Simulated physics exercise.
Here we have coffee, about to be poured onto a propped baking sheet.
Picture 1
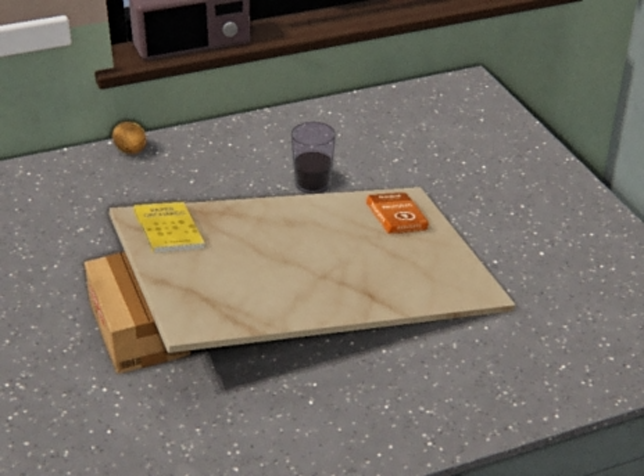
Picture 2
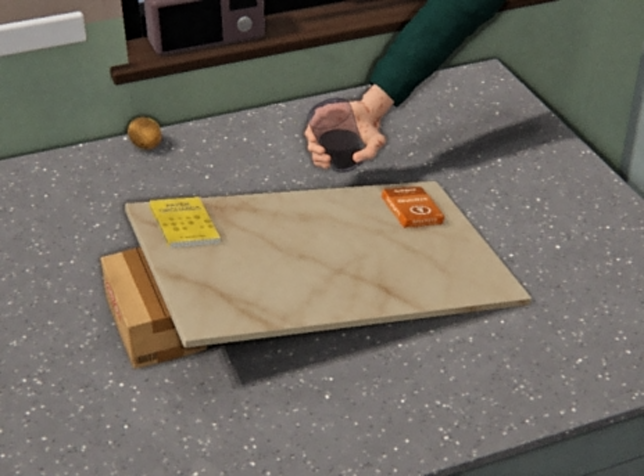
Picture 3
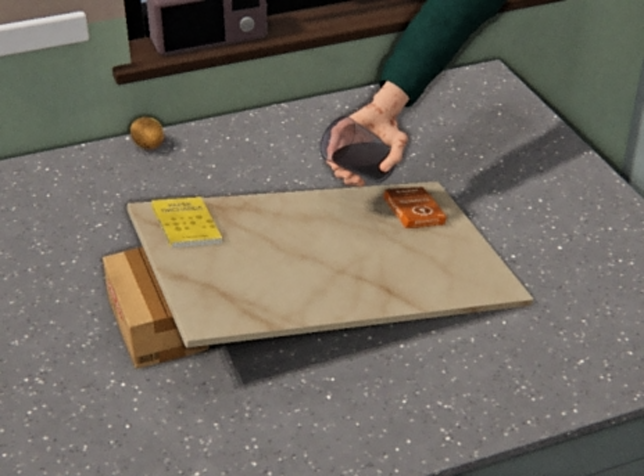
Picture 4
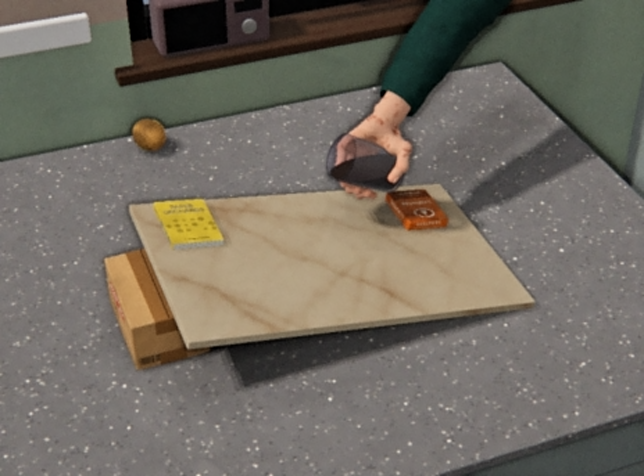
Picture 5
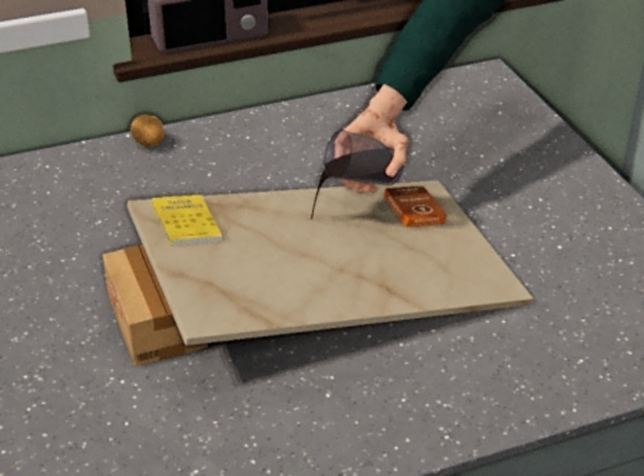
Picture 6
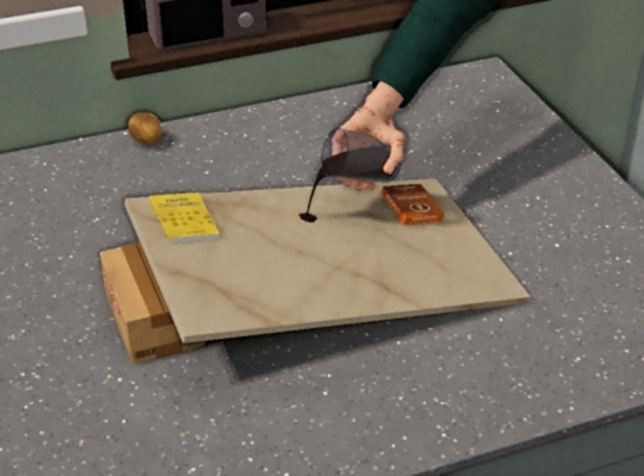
A hand lifting a tumbler of dark liquid, tilting it and pouring a thin stream onto a propped, marbled board.
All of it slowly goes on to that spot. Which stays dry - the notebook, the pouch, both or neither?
Going one by one: Notebook: Stays dry; pouch: Gets wet.
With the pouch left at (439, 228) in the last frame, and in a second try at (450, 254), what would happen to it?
Where first placed it is touched, where next placed it is not touched.
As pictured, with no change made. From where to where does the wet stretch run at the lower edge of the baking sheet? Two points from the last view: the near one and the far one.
Near end around (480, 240), far end around (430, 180).
Soon after, it runs down to the right; the notebook is dry; the pouch is dry.
Later, it runs down to the right and off the end; the notebook is dry; the pouch is wet.
In the end, it runs down to the right and off the end; the notebook is dry; the pouch is wet.
